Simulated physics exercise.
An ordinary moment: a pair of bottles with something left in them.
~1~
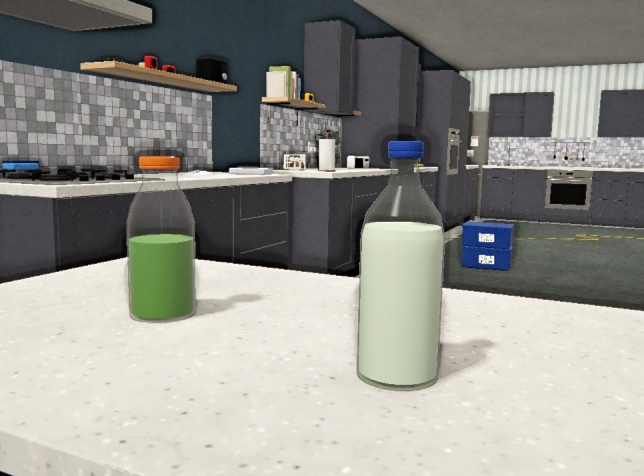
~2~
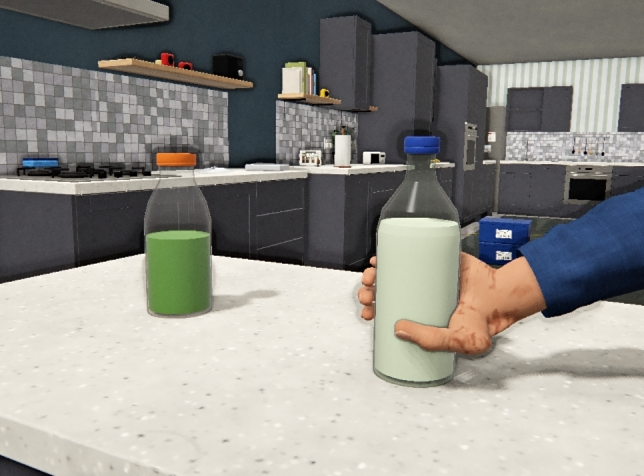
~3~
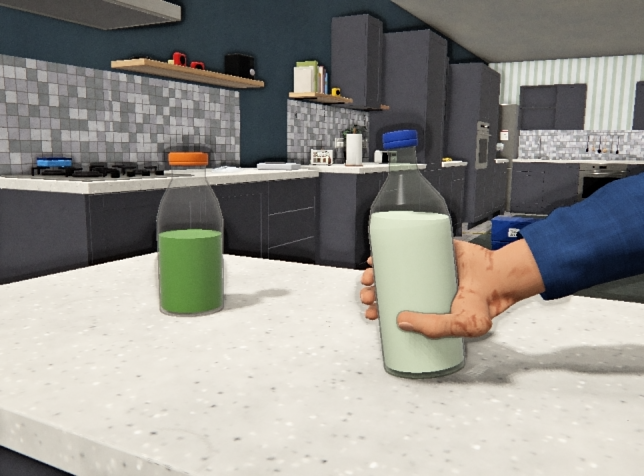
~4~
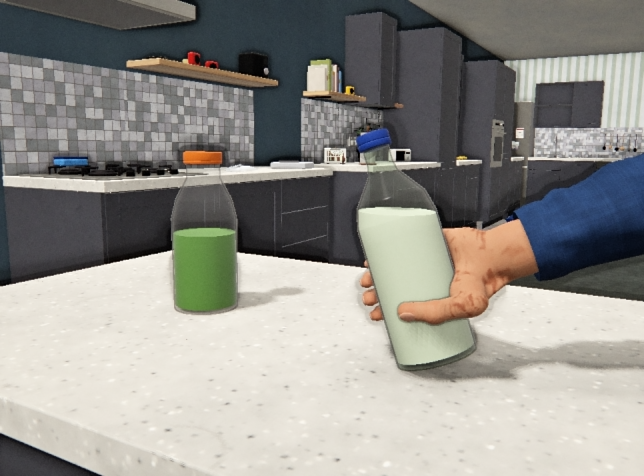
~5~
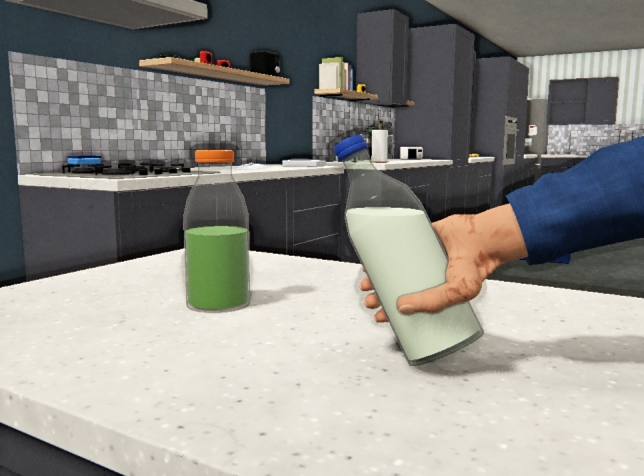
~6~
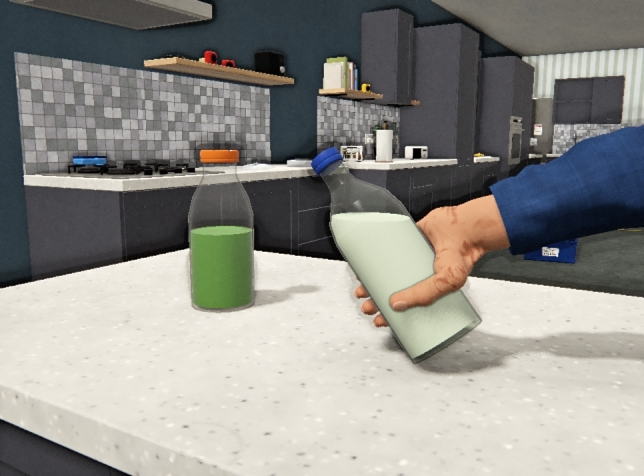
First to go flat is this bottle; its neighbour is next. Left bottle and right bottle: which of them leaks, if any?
Left bottle - no leak, right bottle - no leak.
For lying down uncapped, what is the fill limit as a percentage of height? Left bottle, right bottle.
Fill limits: About 16 % and about 26 %.
Shortly, the right bottle is nearly down; right bottle, no leak.
Then, the right bottle lies flat; right bottle, no leak.
At the finish, both lie flat; right bottle, no leak; left bottle, no leak.
